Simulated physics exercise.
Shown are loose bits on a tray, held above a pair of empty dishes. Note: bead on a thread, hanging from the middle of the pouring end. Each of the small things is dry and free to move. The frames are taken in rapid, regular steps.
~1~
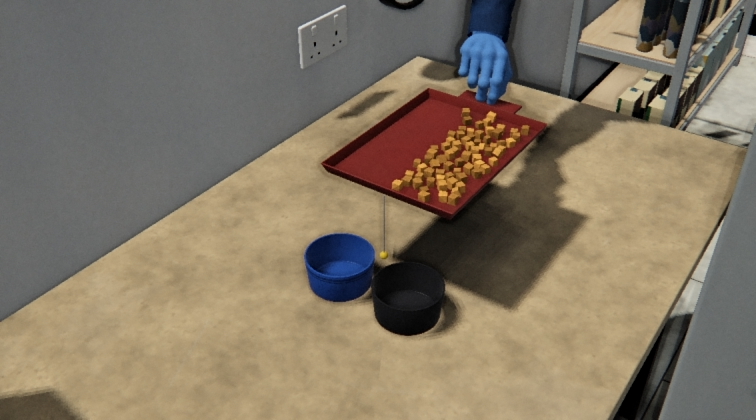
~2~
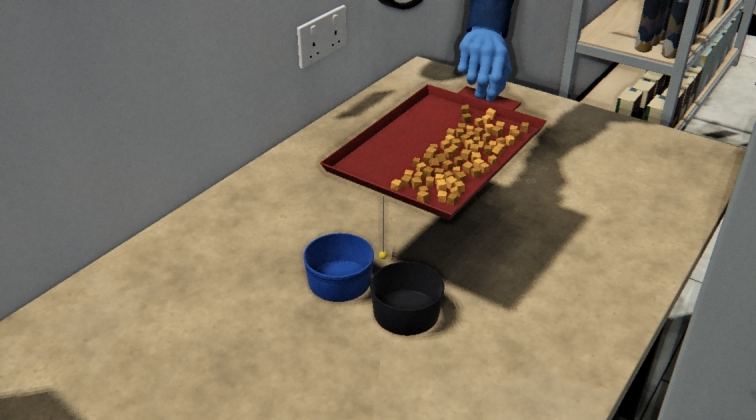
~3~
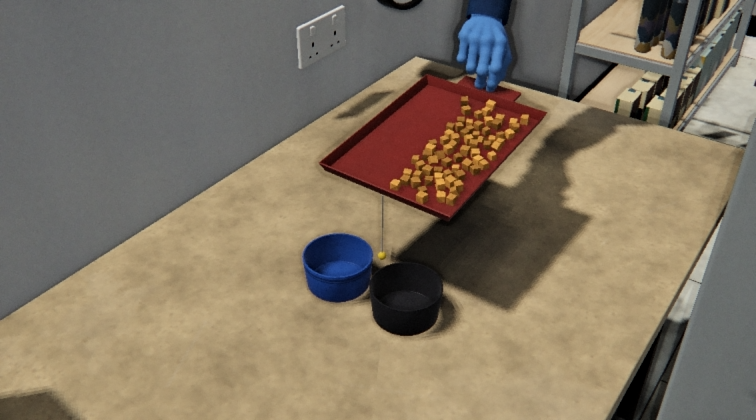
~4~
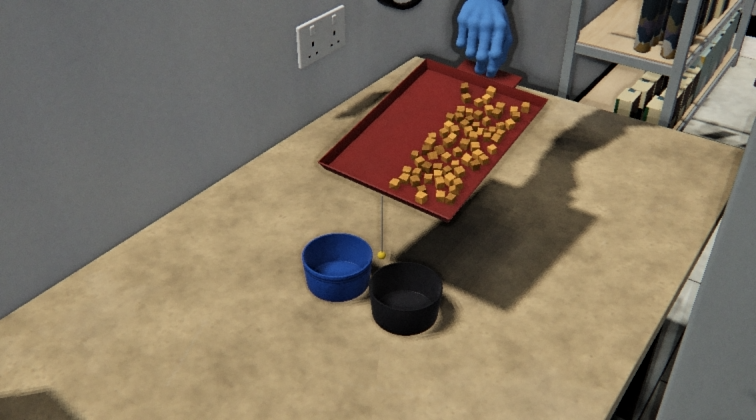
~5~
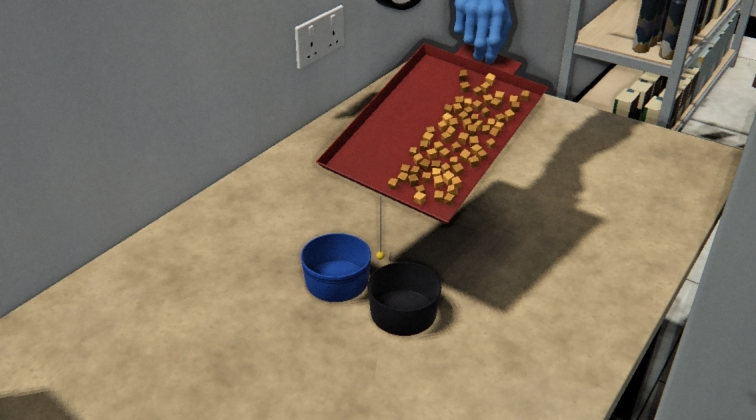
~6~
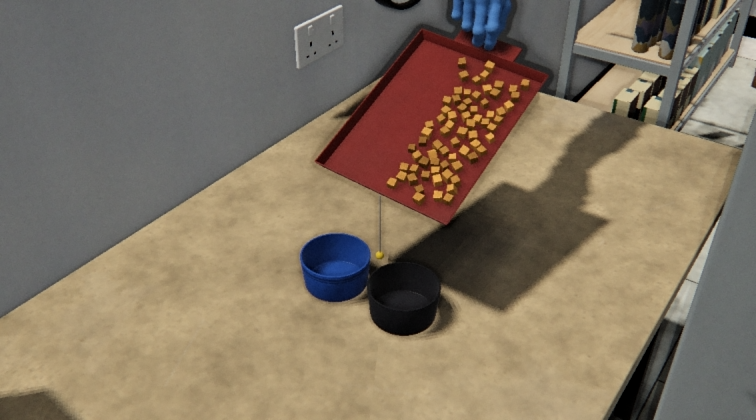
The video shows a blue-gloved hand holding a red tray of small golden cubes above a blue dish and a black dish, gradually raising the handle end so the tray tilts more steeply and a few cubes shift slightly.
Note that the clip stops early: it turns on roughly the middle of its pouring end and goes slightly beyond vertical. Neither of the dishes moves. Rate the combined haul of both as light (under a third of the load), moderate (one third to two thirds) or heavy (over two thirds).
A moderate haul.
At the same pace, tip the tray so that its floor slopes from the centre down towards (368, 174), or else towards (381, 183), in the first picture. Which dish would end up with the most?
For the first try I'd say the dish over on the left, and for the second, the dish over on the left.
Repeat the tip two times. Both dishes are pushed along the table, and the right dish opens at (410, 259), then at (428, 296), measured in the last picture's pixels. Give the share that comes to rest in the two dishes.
You'd get 0 in a hundred the first time and 60 in a hundred the second.
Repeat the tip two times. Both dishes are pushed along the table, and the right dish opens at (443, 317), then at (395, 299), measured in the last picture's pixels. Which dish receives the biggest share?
On the first try it would be the one to the right, on the second the one to the right.
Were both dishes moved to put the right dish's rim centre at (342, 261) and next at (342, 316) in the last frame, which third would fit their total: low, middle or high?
The two tries give, in order: Below one third; less than a third.
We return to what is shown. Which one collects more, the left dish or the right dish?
The right-hand one.
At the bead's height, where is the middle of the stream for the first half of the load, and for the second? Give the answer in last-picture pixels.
Early half: (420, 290); late half: (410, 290).
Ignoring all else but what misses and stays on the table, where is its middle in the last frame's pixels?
It's centred at about (440, 387).
Soon after the last picture, tray tipped steeply; about two thirds on the tray; a stray few in the right dish; about a quarter in the air.
A little later, tray tipped past a quarter turn; about half in the right dish; about half outside both.
Later still, tray tipped past a quarter turn; about half in the right dish; about half outside both.
At rest, tray tipped past a quarter turn; about half in the right dish; none in the left dish; about half outside both.
